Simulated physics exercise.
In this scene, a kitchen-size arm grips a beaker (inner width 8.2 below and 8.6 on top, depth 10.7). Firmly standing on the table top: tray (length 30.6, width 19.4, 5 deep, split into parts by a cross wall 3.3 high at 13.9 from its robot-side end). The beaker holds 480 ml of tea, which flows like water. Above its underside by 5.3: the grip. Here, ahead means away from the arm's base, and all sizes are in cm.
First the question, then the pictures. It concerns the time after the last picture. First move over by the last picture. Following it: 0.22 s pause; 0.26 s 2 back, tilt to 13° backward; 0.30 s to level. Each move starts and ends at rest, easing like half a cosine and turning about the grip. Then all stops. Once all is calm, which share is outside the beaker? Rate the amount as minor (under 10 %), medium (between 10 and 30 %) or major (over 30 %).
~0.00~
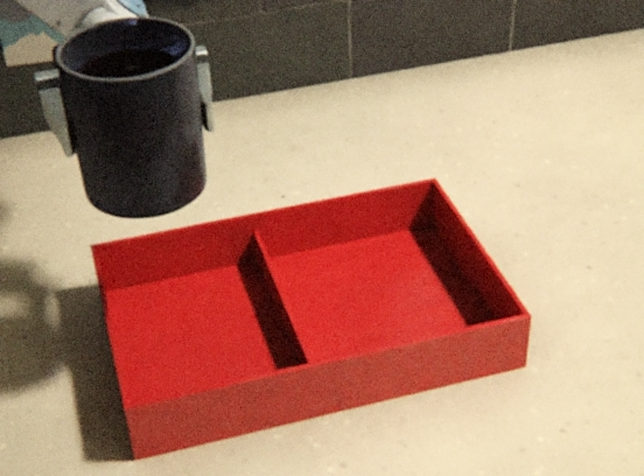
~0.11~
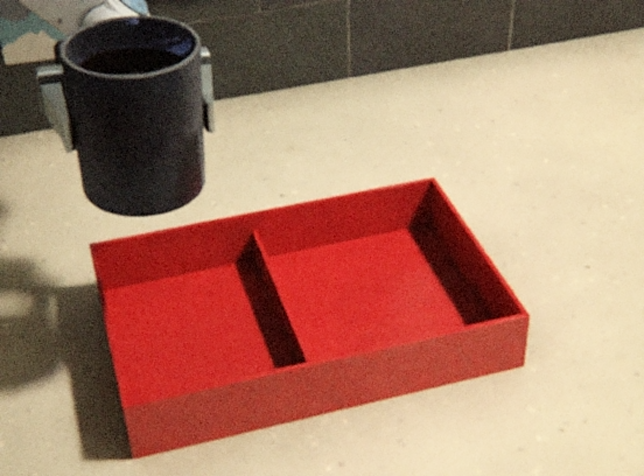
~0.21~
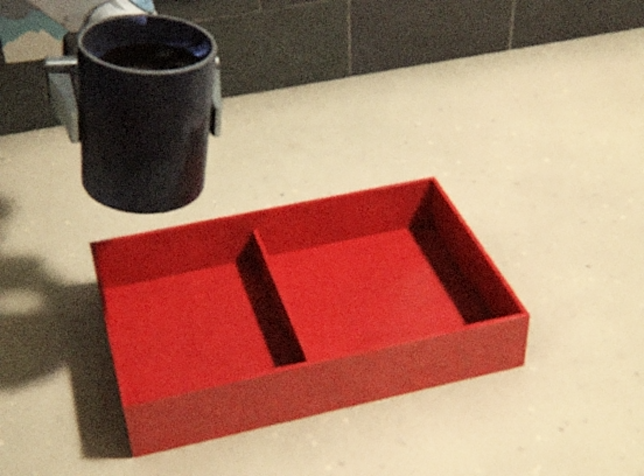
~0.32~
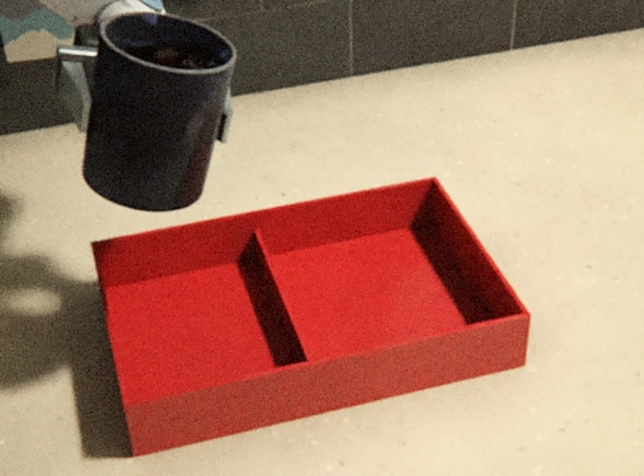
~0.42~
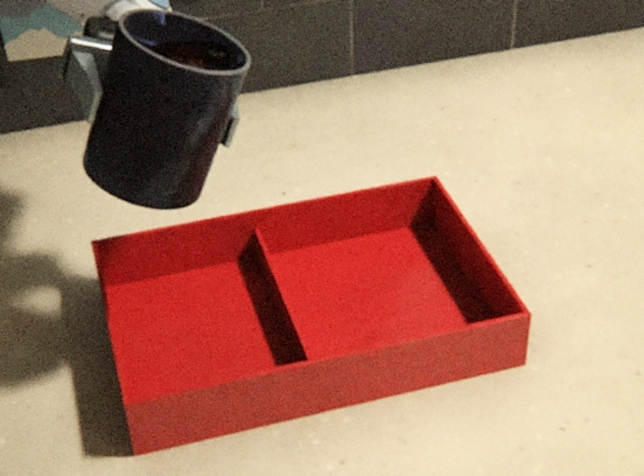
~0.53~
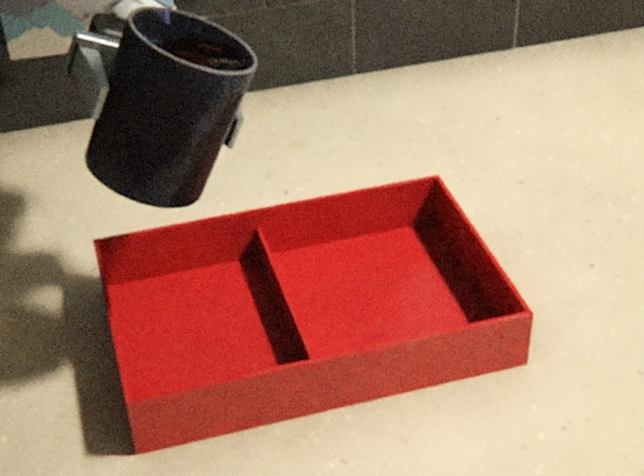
Rated minor, under 10 %.
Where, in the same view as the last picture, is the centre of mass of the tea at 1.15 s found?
Somewhere close to (141, 124), I'd say.
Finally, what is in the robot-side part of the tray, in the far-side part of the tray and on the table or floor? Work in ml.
About 5, 0, 5 ml.
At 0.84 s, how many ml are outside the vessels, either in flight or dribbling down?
Reading: Near 0 ml.
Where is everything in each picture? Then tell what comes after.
Beaker middle at (137, 120), level; upper third of the tea around (132, 91), from x 70 to 200, top at y 55; 480 ml in the beaker, in the first frame.
Beaker middle at (138, 119), tilted 2° forward; upper third of the tea around (133, 88), from x 70 to 200, top at y 50, in the second frame.
Beaker middle at (145, 116), tilted 9° forward; upper third of the tea around (146, 85), from x 85 to 205, top at y 45, in the third frame.
Beaker middle at (155, 114), tilted 16° forward; upper third of the tea around (163, 83), from x 90 to 225, top at y 40, in the fourth frame.
Beaker middle at (163, 112), tilted 23° forward; upper third of the tea around (172, 81), from x 90 to 240, top at y 40, in the fifth frame.
Beaker middle at (167, 110), tilted 25° forward; upper third of the tea around (180, 80), from x 95 to 250, top at y 40; 480 ml in the beaker, in the sixth frame.
By 0.84 s, tilted 14° forward, liquid up to 27 above the table; 480 ml in the beaker.
By 1.15 s, tilted 7° backward, liquid up to 27 above the table; 475 ml in the beaker, 5 ml in the robot-side part, 5 ml in the air or running down outside.
By 1.51 s, level, liquid up to 27 above the table; 475 ml in the beaker, 5 ml on the table or floor, 5 ml in the robot-side part.
By 2.31 s, level, liquid up to 26 above the table; 475 ml in the beaker, 5 ml on the table or floor, 5 ml in the robot-side part.
Final state, 475 ml in the beaker, 5 ml on the table or floor, 5 ml in the robot-side part. That is 2 % outside the beaker.
